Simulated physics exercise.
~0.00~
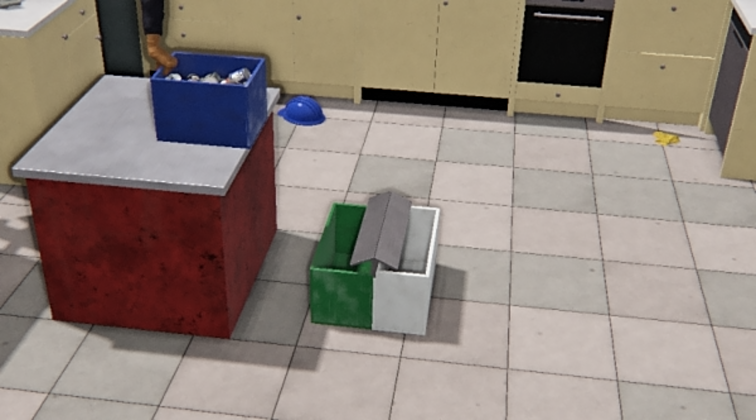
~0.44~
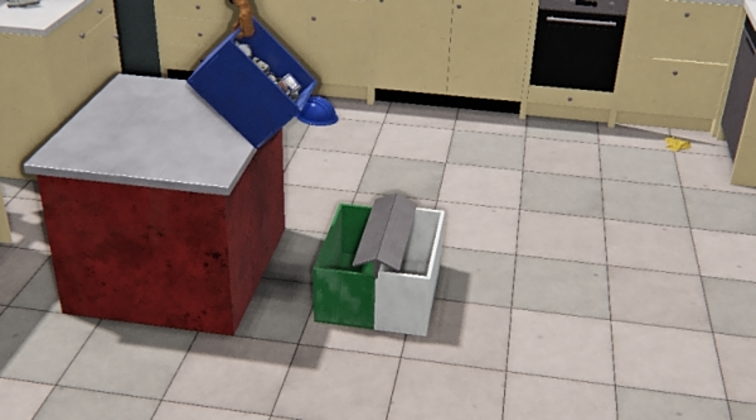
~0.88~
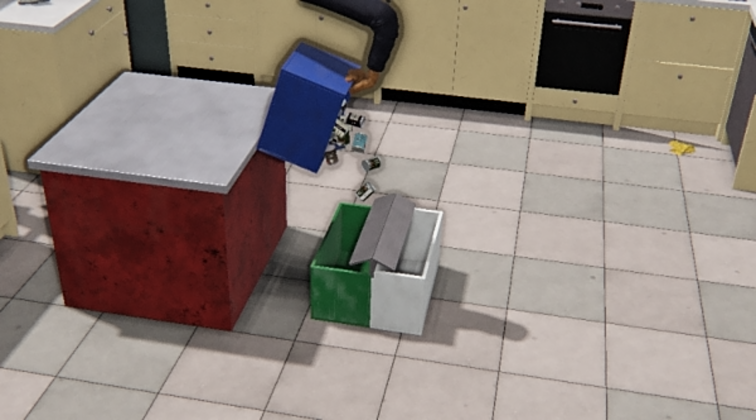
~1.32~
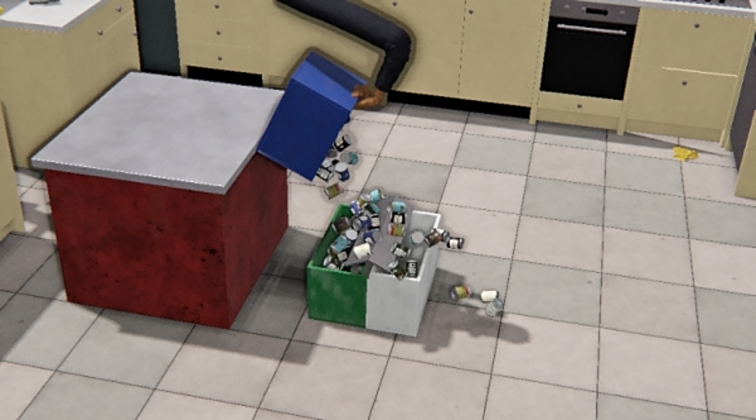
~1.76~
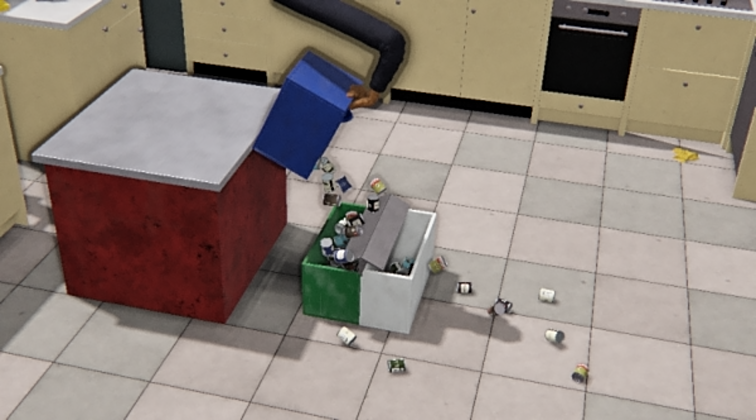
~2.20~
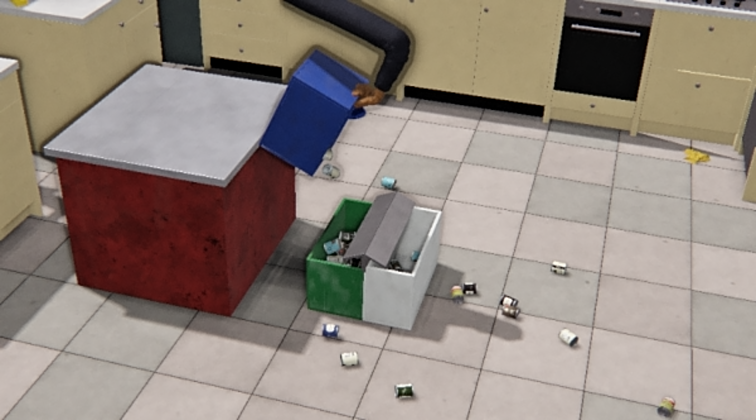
Blue tote tipped by a dark-sleeved arm pouring small tins over a ridge, most landing in the green tote, others scattering on tiles.
